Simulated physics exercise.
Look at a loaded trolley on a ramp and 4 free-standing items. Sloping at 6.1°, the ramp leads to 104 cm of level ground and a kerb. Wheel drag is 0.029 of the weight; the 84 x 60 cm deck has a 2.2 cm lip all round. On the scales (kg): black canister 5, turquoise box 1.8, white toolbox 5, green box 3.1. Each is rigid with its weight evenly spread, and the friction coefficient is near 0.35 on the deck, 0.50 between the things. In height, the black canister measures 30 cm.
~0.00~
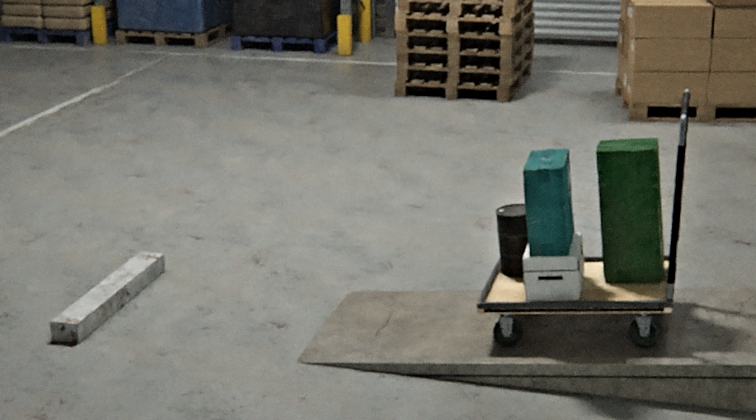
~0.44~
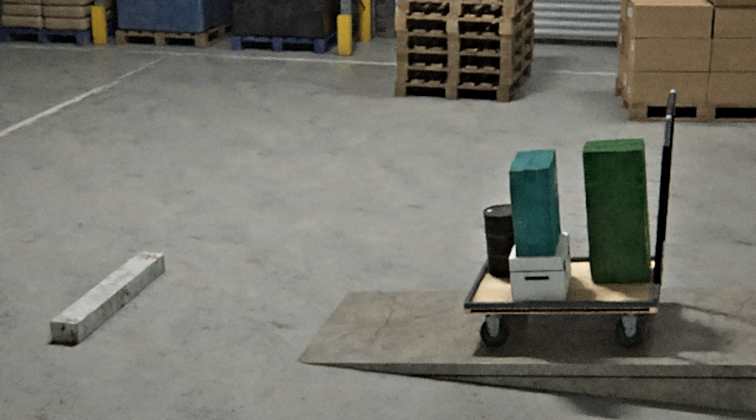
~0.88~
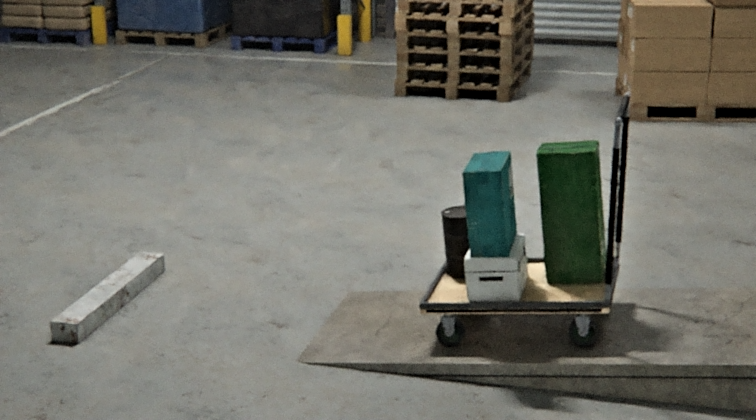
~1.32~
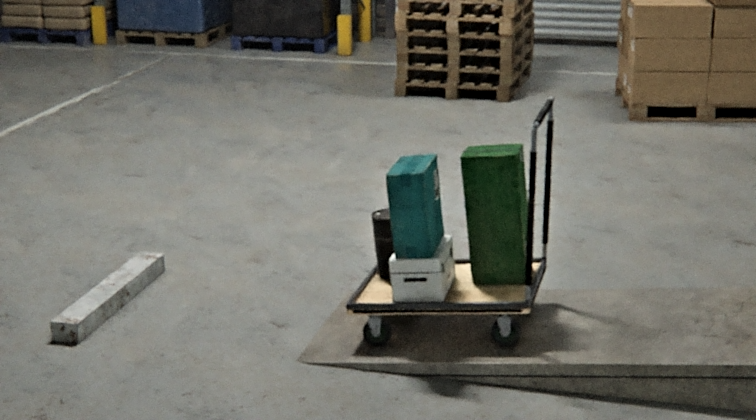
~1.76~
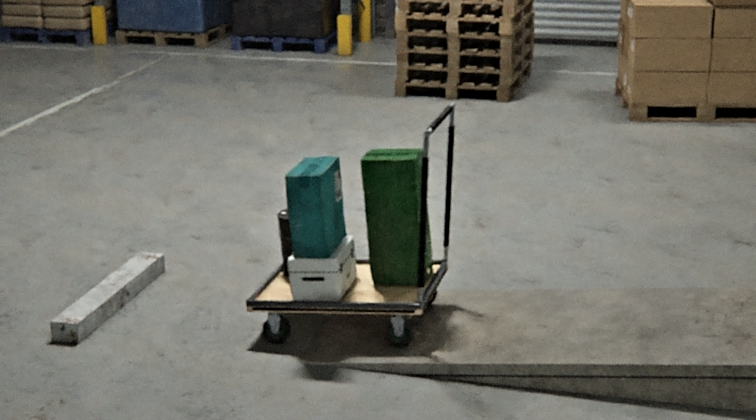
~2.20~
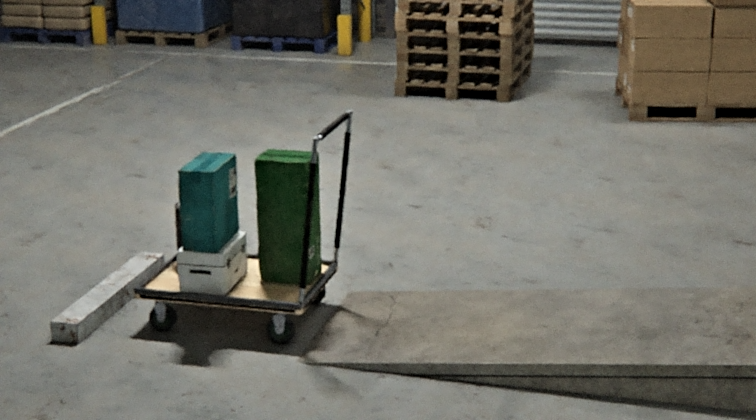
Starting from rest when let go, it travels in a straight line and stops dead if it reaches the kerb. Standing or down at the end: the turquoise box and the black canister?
Turquoise box: Down, black canister: Standing.
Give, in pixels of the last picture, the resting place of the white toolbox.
Around (142, 257).
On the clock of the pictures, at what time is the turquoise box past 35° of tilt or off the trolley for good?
Around 2.9 s on the clock.
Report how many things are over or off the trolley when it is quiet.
Total: 1.
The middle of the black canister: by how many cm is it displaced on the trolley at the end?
I'd put it at about 2 centimetres.
Around 2.60 s, trolley at the kerb; turquoise box tipped 9° against what carries it near (127, 194); black canister tipped 13° against what carries it near (139, 225); green box shifted 15 cm.
Around 3.20 s, trolley at the kerb; turquoise box now off the trolley; black canister shifted 2 cm near (150, 229); green box shifted 18 cm.
Finally (4.9 s), off the trolley and tipped over, turquoise box; not toppled but over 10 cm from the start, white toolbox and green box; black canister still in place (within 10 cm). Final places as that camera would see them, turquoise box near (51, 266), black canister near (150, 229).
